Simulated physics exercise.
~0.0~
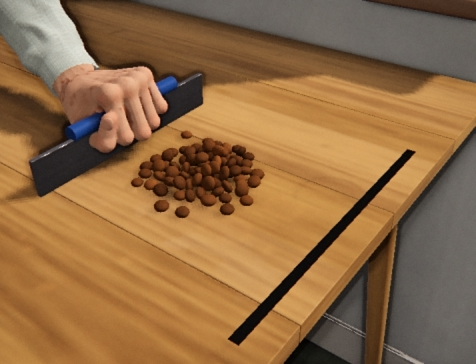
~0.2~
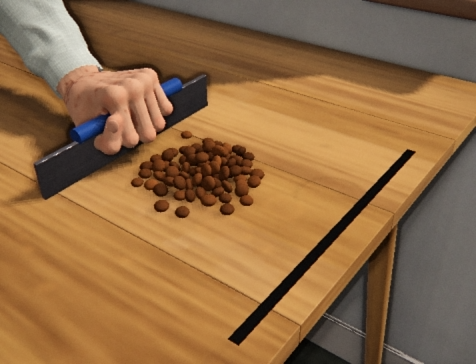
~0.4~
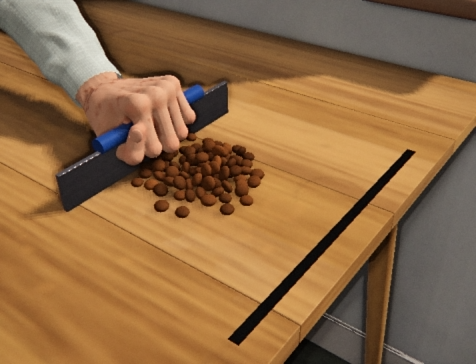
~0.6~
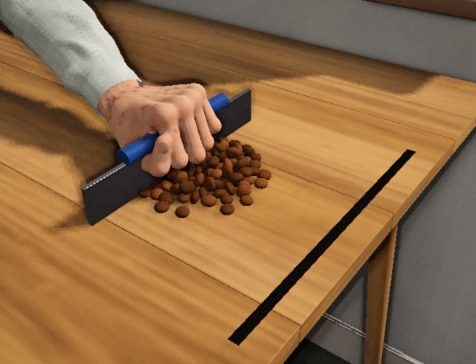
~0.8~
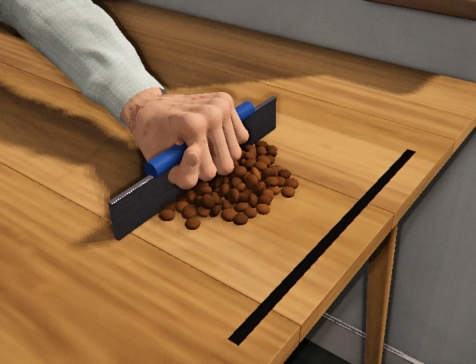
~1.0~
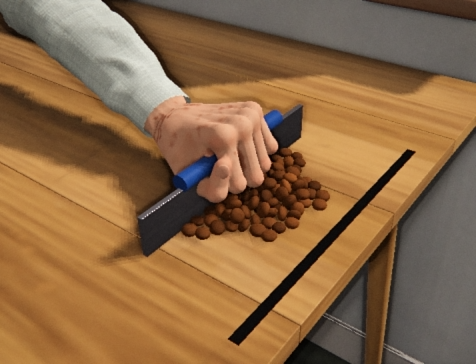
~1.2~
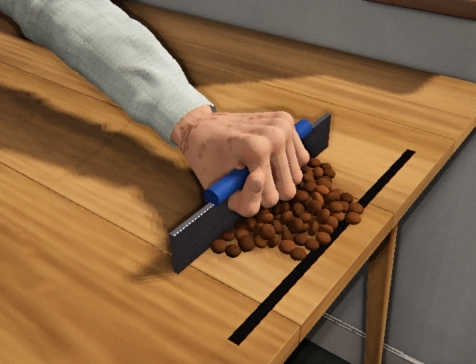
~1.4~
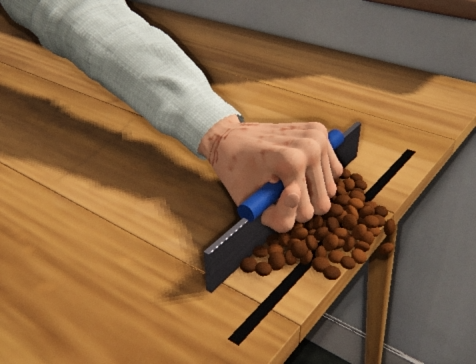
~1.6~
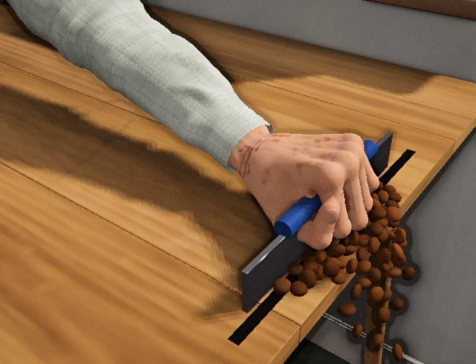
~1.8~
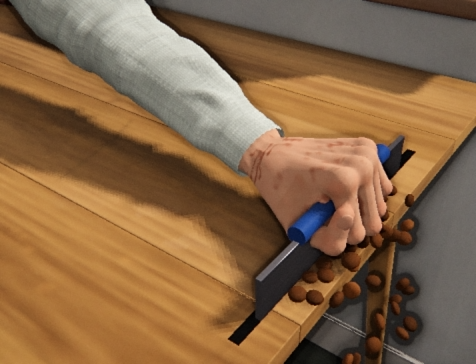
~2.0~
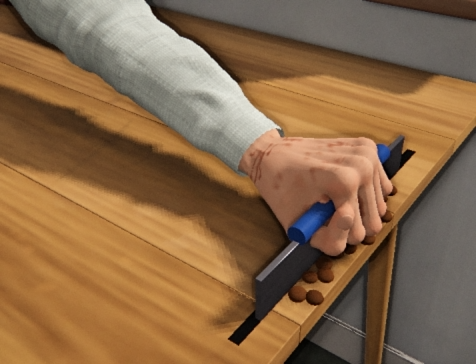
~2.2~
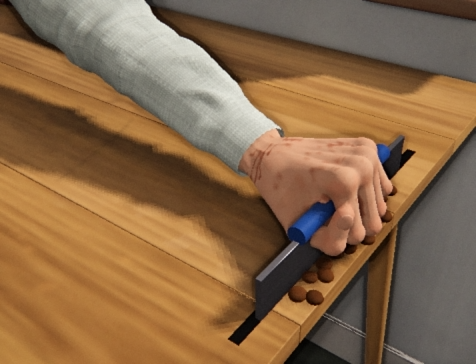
A hand sweeps brown pellets rightward with a scraper to black tape, spilling most off the table.
